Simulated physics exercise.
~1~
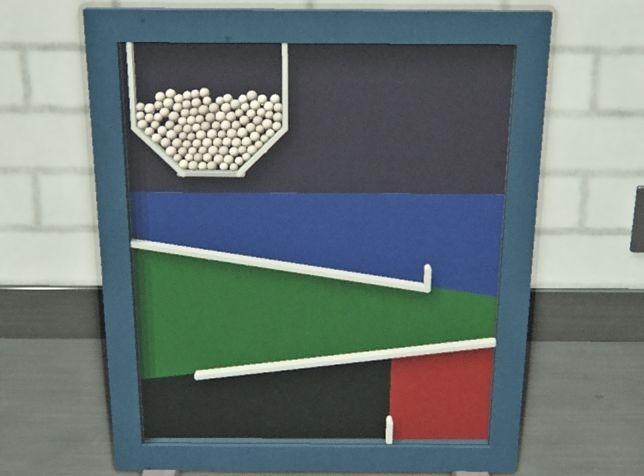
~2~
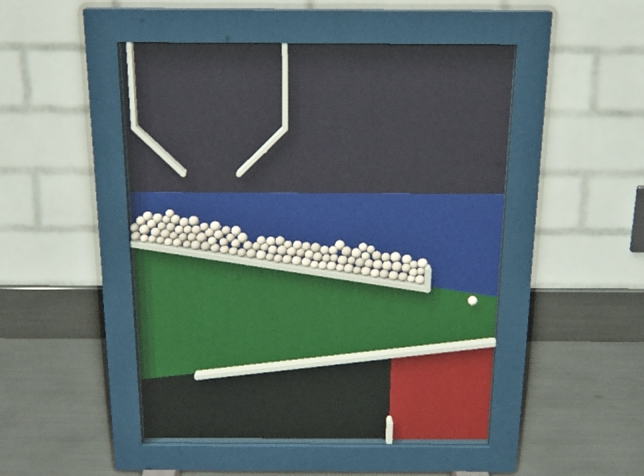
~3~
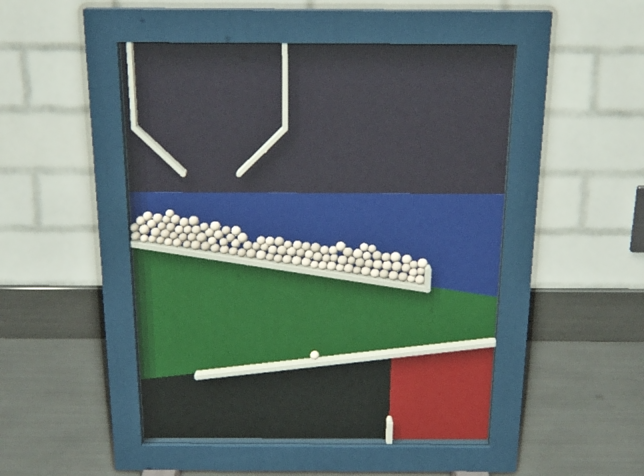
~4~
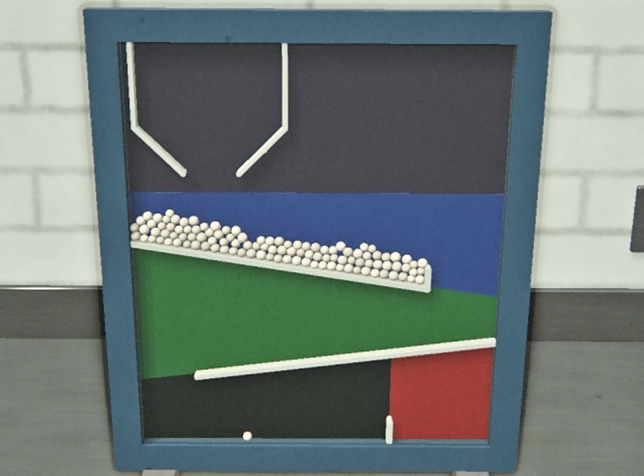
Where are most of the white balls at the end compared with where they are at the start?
At the start they are all held in the hopper at the upper left of the case. By the end nearly all of them lie lower and spread further right, along the upper sloping ledge in the blue section.
